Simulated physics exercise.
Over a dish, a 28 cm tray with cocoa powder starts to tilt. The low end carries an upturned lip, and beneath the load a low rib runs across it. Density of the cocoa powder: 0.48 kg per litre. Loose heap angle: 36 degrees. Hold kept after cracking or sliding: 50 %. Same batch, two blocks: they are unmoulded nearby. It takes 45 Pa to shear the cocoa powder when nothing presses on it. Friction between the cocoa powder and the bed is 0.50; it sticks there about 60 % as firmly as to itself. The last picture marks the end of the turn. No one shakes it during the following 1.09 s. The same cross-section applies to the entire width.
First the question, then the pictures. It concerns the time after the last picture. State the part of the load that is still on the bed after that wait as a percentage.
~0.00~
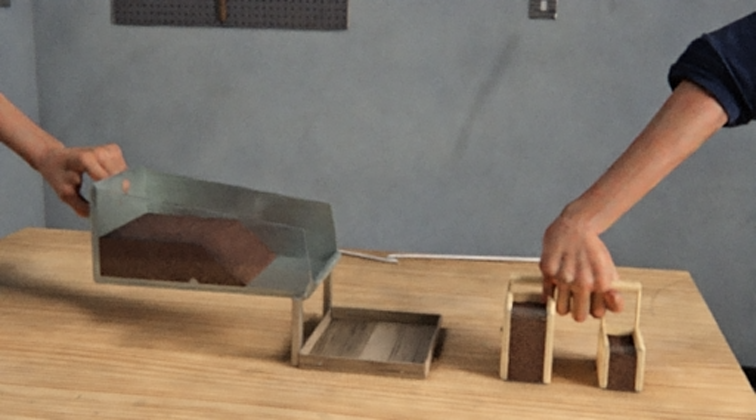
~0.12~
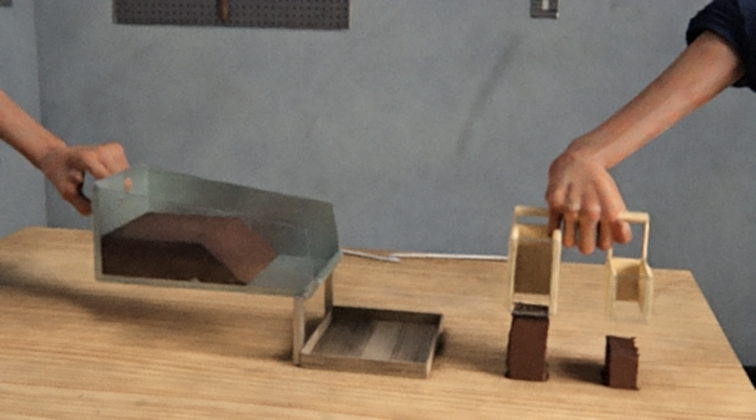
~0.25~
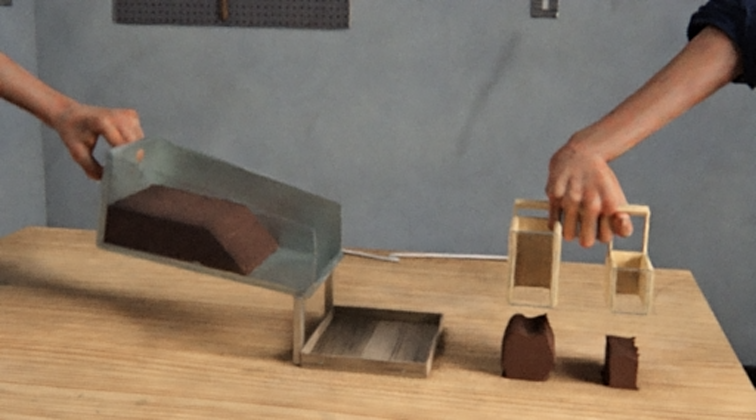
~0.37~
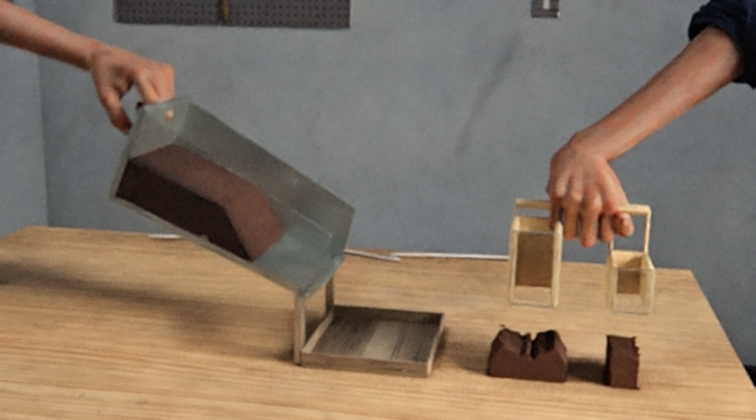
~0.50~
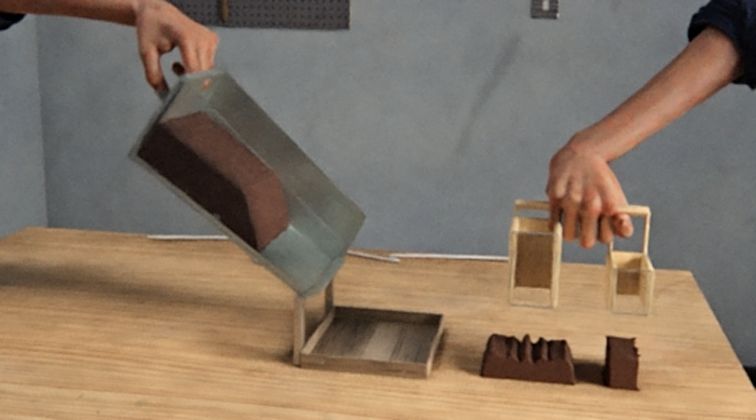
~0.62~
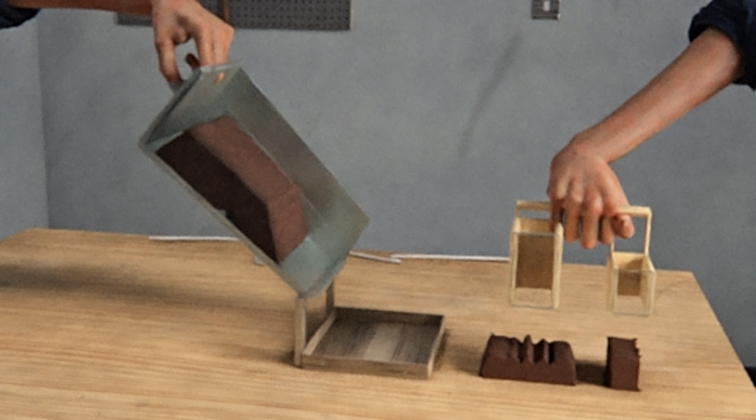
65 %.
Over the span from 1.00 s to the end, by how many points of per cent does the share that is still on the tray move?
9 %.
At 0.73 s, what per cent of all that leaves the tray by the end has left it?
Roughly 0 percent.
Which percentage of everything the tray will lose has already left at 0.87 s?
Around 30 percent.
After 0.73 s, the tilt is 40 degrees and 100 % is on the bed.
After 0.87 s, the tilt is 40 degrees and 89 % is on the bed.
After 1.00 s, the tilt is 40 degrees and 74 % is on the bed.
After 1.13 s, the tilt is 40 degrees and 69 % is on the bed.
After 1.68 s, at the end, the tilt is 40 degrees and 65 % is on the bed.
